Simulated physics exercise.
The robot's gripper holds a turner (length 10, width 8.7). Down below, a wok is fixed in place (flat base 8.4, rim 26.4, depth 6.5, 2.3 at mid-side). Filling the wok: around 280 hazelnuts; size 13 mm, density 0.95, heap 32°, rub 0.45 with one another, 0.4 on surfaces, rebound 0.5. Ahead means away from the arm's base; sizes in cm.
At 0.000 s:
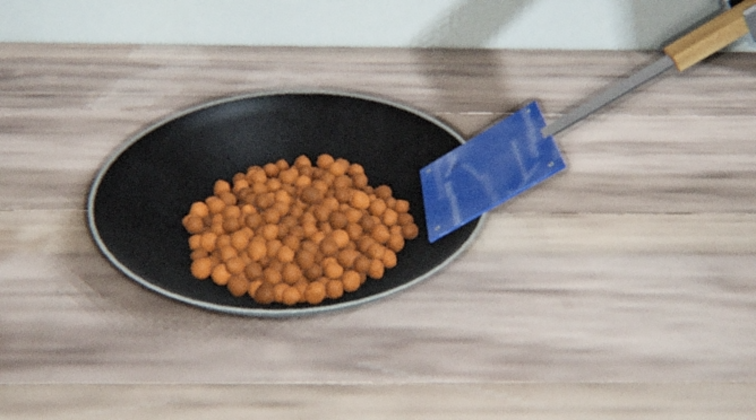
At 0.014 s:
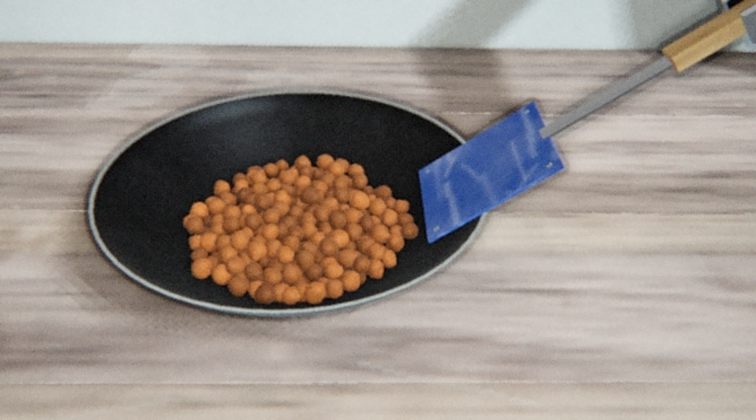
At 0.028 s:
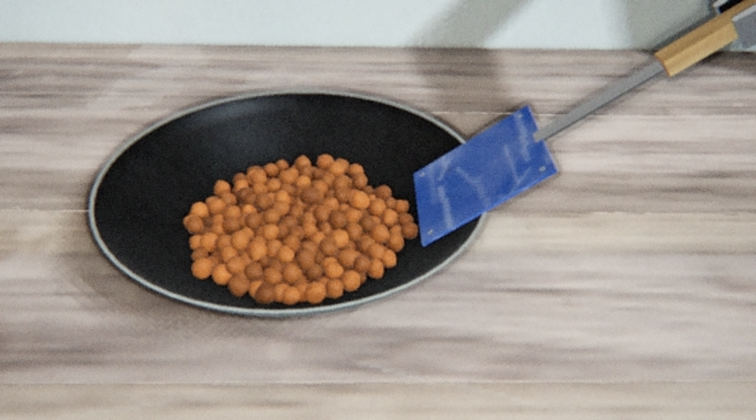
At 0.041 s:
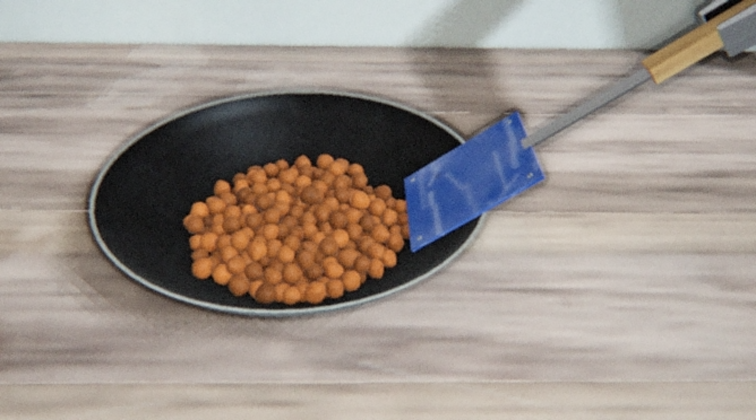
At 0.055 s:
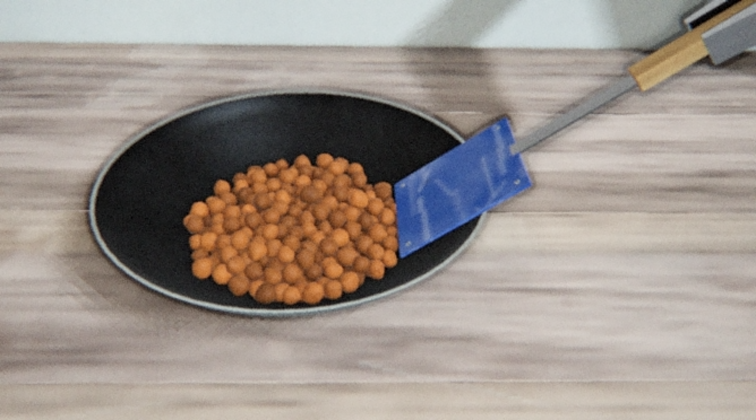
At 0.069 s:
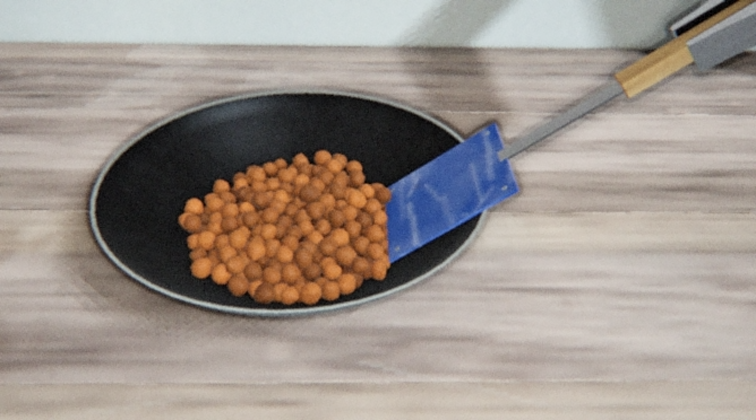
At the start, a blue turner held by a robot gripper rests over the right side of a black wok containing a heap of small round orange-brown pieces. The gripper slides the turner slowly left and slightly down, meeting the heap's right edge and nudging the nearest pieces a little to the left.
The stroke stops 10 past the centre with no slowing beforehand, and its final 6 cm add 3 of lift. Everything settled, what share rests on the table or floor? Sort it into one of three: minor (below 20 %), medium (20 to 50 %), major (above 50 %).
Medium, 20 to 50 %.
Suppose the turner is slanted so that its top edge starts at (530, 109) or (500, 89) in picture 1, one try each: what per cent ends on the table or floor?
About 40% and 45%.
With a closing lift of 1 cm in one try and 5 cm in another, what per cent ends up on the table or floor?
Roughly 45 % and then 30 %.
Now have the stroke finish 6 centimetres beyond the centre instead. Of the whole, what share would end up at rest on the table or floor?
My guess would be around 0 per cent.
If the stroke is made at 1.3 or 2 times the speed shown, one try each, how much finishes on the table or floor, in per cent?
45 and 60 %.
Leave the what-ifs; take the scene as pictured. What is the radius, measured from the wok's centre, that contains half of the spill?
Estimate: Near 26 cm.
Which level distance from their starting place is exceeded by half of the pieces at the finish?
It comes out at about 8 cm.
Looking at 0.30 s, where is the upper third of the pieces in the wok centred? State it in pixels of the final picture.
(165, 177).
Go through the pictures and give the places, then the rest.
The first picture shows turner top edge at (550, 131), sloping 37°; upper third of the load around (298, 215), from x 195 to 410, top at y 165; 282 in the wok.
The second picture shows turner top edge at (548, 132), sloping 37°; upper third of the load around (298, 215), from x 195 to 410, top at y 165.
The third picture shows turner top edge at (541, 136), sloping 37°; upper third of the load around (298, 215), from x 195 to 410, top at y 165.
The fourth picture shows turner top edge at (530, 142), sloping 37°; upper third of the load around (298, 215), from x 195 to 410, top at y 165.
The fifth picture shows turner top edge at (518, 149), sloping 37°; upper third of the load around (298, 214), from x 195 to 405, top at y 160.
The sixth picture shows turner top edge at (506, 154), sloping 37°; upper third of the load around (301, 213), from x 190 to 400, top at y 160; 282 in the wok.
By 0.18 s, sloping 37°, highest piece 6 above the table; 282 in the wok.
By 0.30 s, sloping 37°, highest piece 8 above the table; 278 in the wok, 4 on the blade or in flight.
By 0.56 s, sloping 37°, highest piece 7 above the table; 173 in the wok, 98 on the table or floor, 11 on the blade or in flight.
By 1.61 s, sloping 37°, highest piece 5 above the table; 173 in the wok, 109 on the table or floor.
Final count, 173 in the wok, 109 on the table or floor. That is 39 % on the table or floor.
